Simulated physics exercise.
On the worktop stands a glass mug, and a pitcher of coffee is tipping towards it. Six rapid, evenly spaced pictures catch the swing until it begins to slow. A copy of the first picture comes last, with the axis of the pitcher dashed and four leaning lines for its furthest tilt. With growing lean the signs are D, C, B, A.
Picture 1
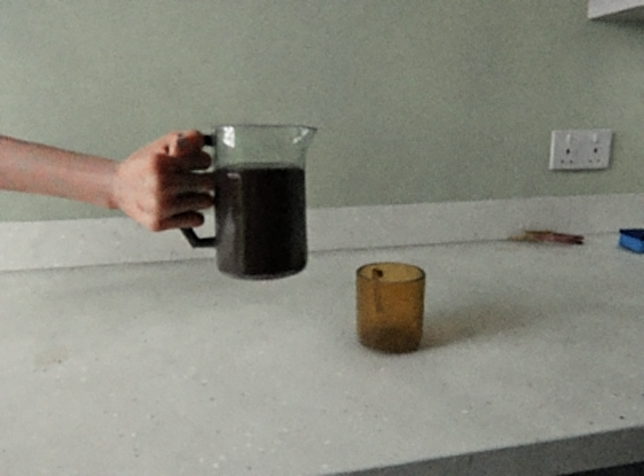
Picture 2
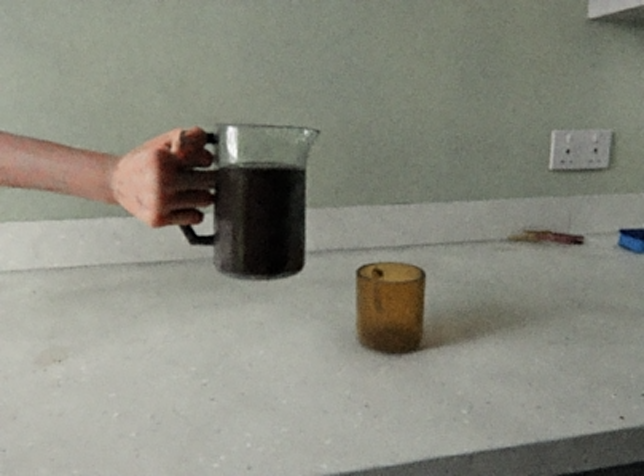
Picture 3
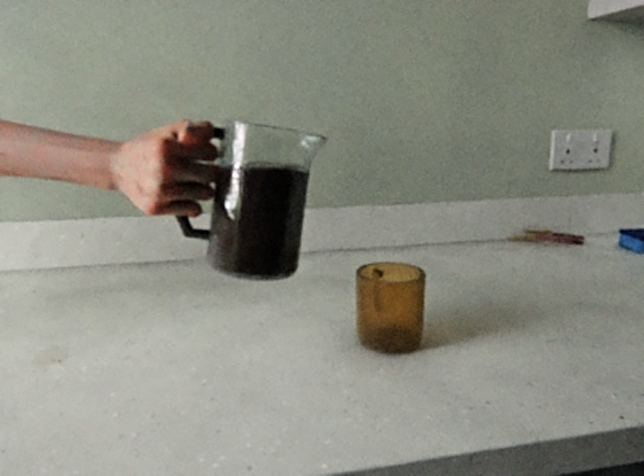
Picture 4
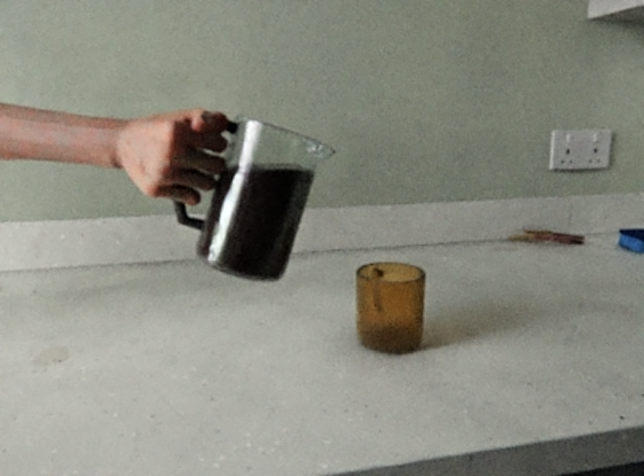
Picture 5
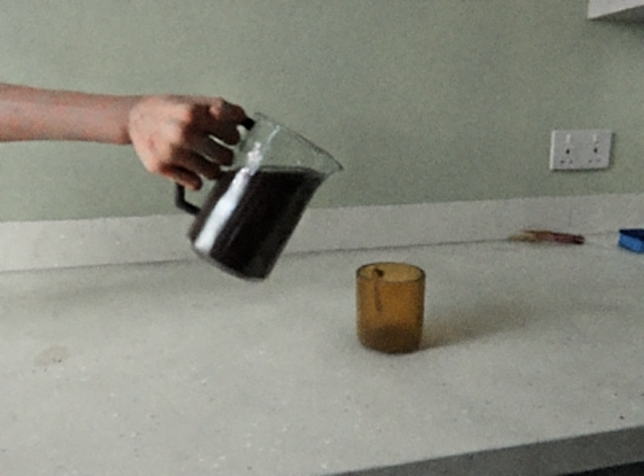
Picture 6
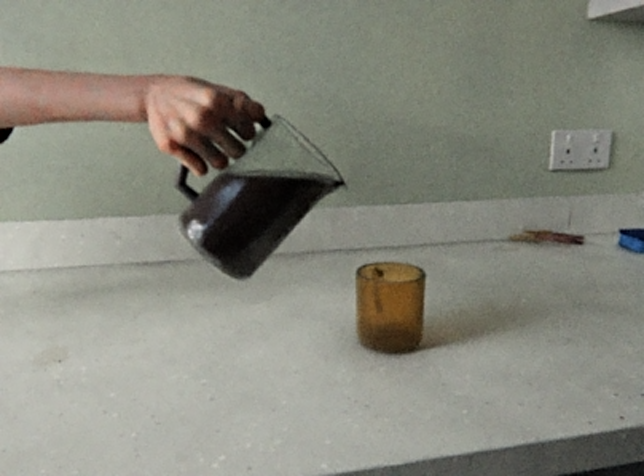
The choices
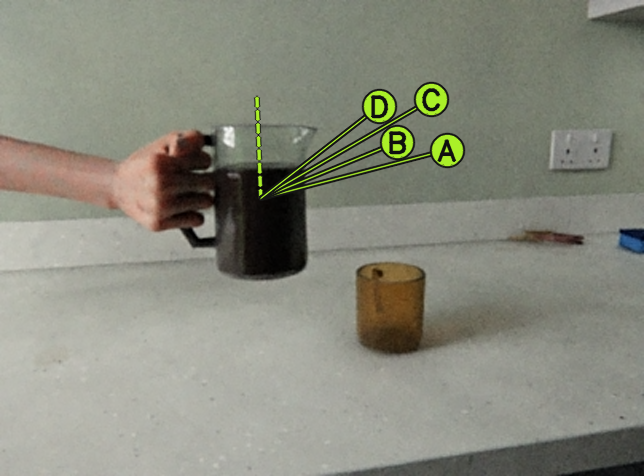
A hand raises and tilts a glass pitcher of dark liquid rightward near an amber glass.
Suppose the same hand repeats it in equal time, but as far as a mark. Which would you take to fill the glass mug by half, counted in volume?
C beats the others.
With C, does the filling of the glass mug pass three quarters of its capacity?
No, less.
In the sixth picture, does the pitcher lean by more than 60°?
No.
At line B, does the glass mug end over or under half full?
Over half.
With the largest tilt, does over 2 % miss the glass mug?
Yes.
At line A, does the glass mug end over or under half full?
Over half.
On the marked copy, A at (430, 154); B at (381, 148); C at (416, 107); D at (365, 116).
With A, the glass mug ends with about 95 % of what it can hold; 9 % of the coffee is spilt.
With B, the glass mug ends with about 77 % of what it can hold.
With C, the glass mug ends with about 46 % of what it can hold.
With D, the glass mug ends with about 25 % of what it can hold.
